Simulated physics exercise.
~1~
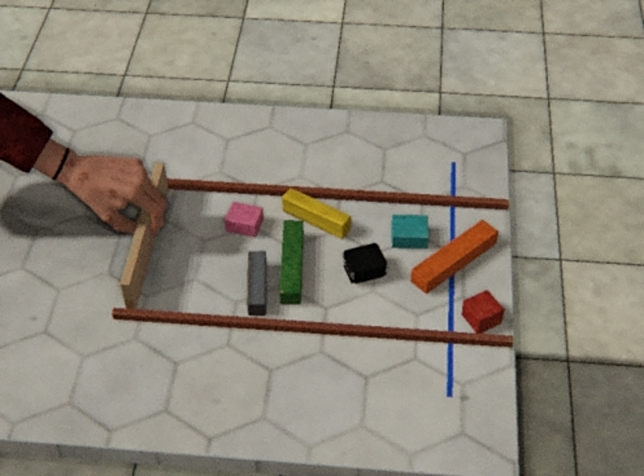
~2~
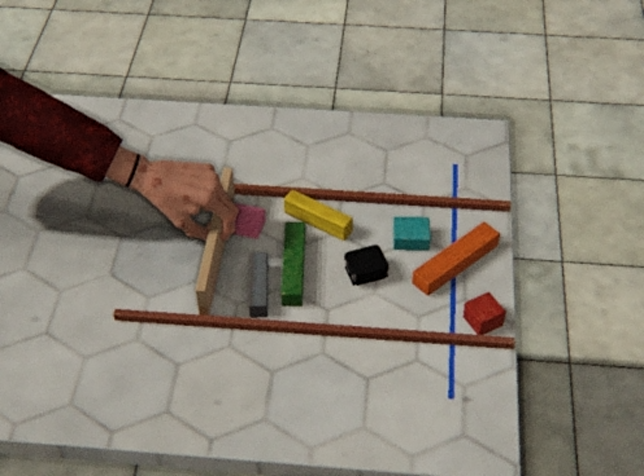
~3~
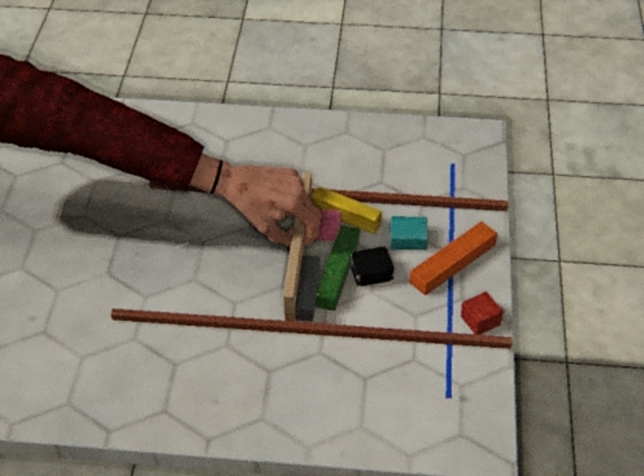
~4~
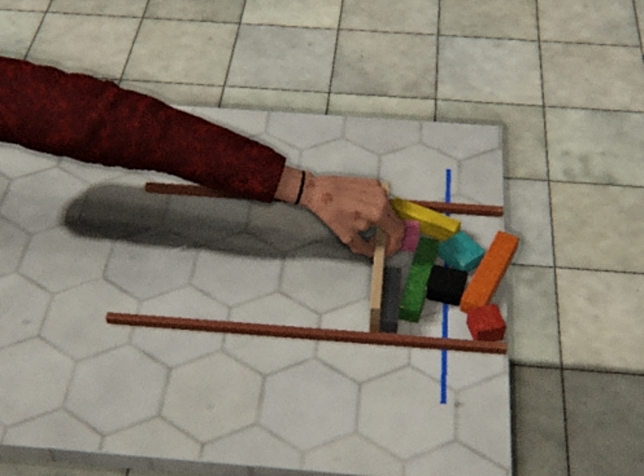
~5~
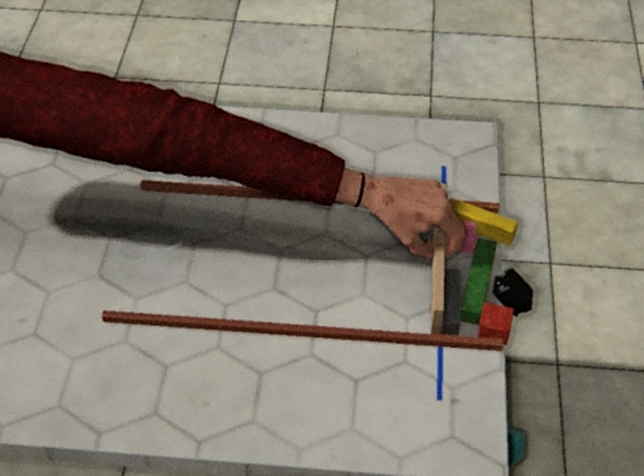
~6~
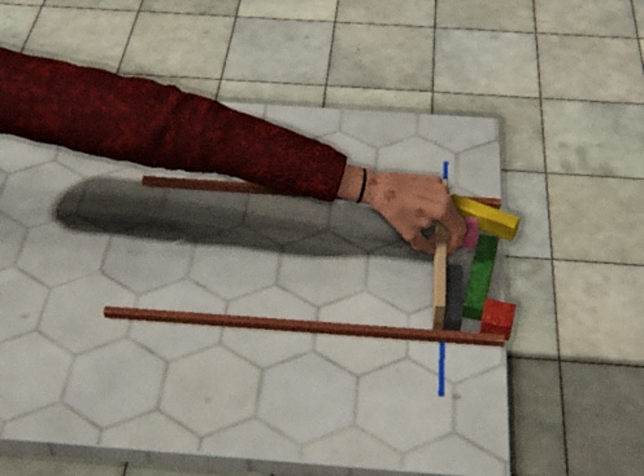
A hand in a dark red sleeve slides an upright wooden board rightward along a channel between two brown rods on a hexagon-patterned tabletop, seen from above at an angle by a slightly swaying camera. Ahead lie pink, yellow, gray, green, black and turquoise pieces, with an orange bar across a blue line and a red block near the right edge. The board gathers the nearer pieces, then presses the whole cluster toward the edge. The orange bar, turquoise block and black piece go over. The board stops at the line, leaving yellow, pink, green, gray and red pieces crowded at the edge.
